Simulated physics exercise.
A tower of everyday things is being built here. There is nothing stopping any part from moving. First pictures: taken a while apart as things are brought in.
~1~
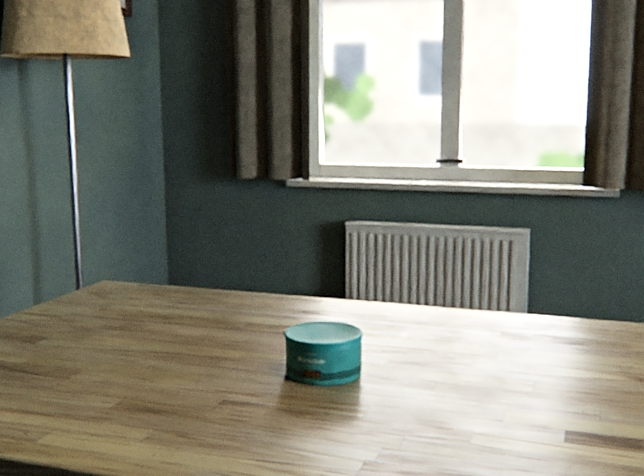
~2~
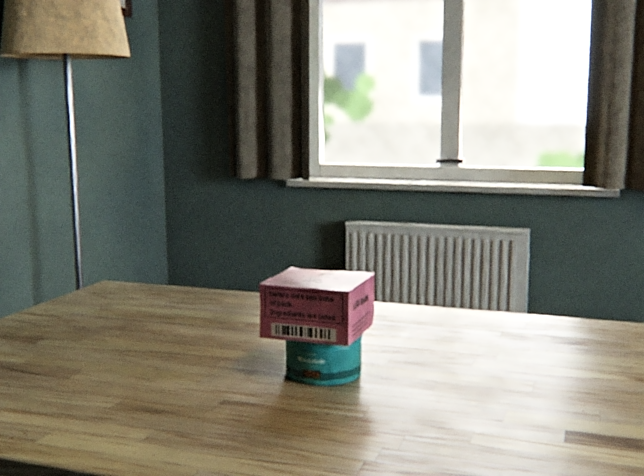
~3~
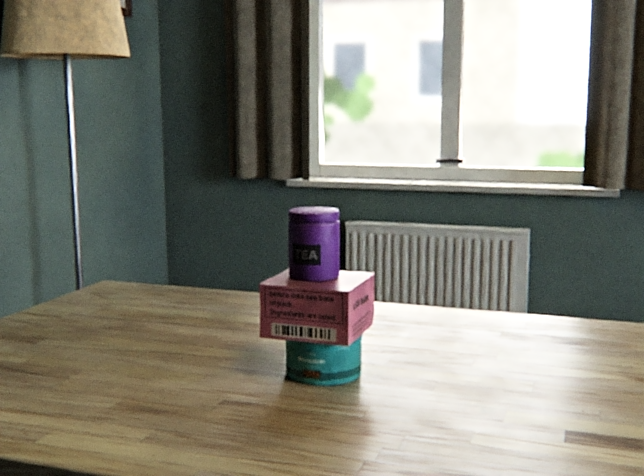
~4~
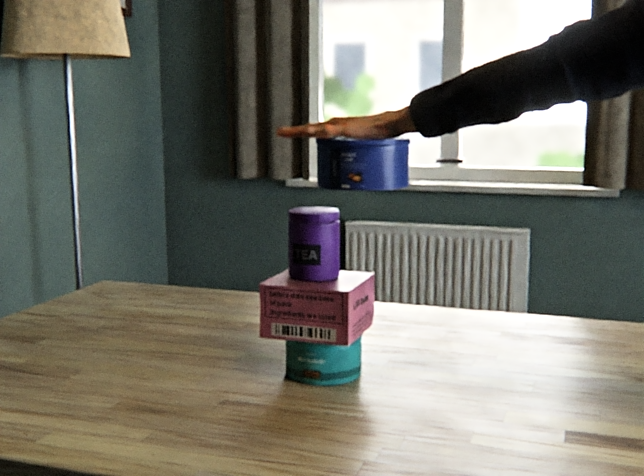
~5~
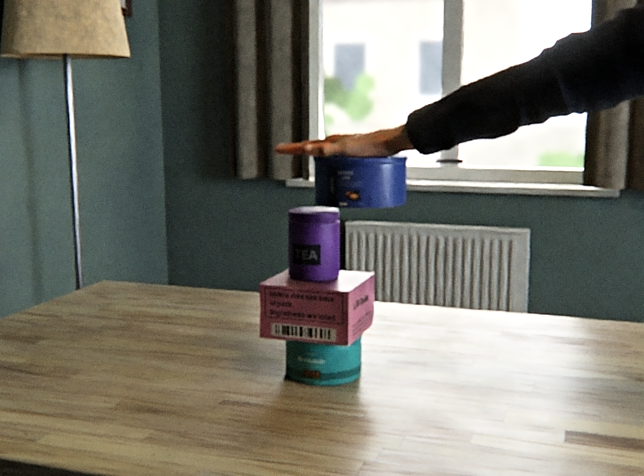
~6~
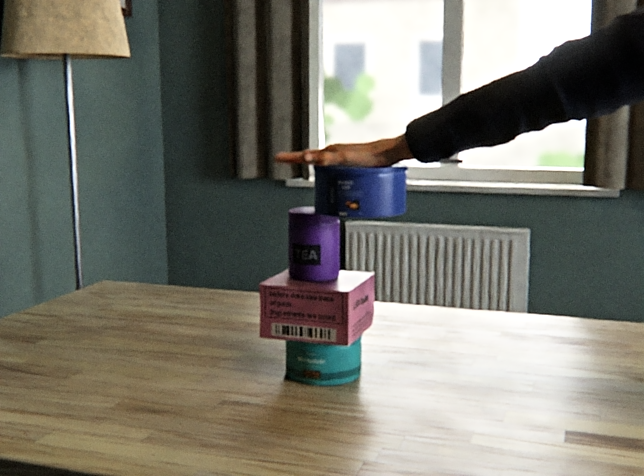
Hand lowering a blue tub onto a purple tea jar, after a pink box and the jar appear stacked on a turquoise tub.
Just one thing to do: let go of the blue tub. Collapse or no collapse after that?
The tower does not stay put.
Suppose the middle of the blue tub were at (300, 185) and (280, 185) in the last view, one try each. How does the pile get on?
With the first placement the pile remains stable, with the second it tips over.
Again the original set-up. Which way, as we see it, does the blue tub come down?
Toward the right-hand side.
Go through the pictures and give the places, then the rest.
In the first frame, the last thing is not in view yet; turquoise tub (324, 353).
In the second frame, the last thing is not in view yet.
In the third frame, the last thing is not in view yet; pink box (318, 304).
The fourth frame shows on its way; blue tub (363, 162); turquoise tub (324, 353).
The fifth frame shows on its way; blue tub (360, 179); purple jar (314, 243).
The sixth frame shows set down, still held; blue tub (360, 188); pink box (318, 304).
Then, 0.30 s on from there, blue tub now fallen.
Then, 0.40 s on from there, things are still on the move.
Then, 0.50 s on from there, as before.
In the end, fallen, blue tub; the other 3 unmoved. At the end, from the last picture's camera, blue tub near (518, 364). The pile gives way.
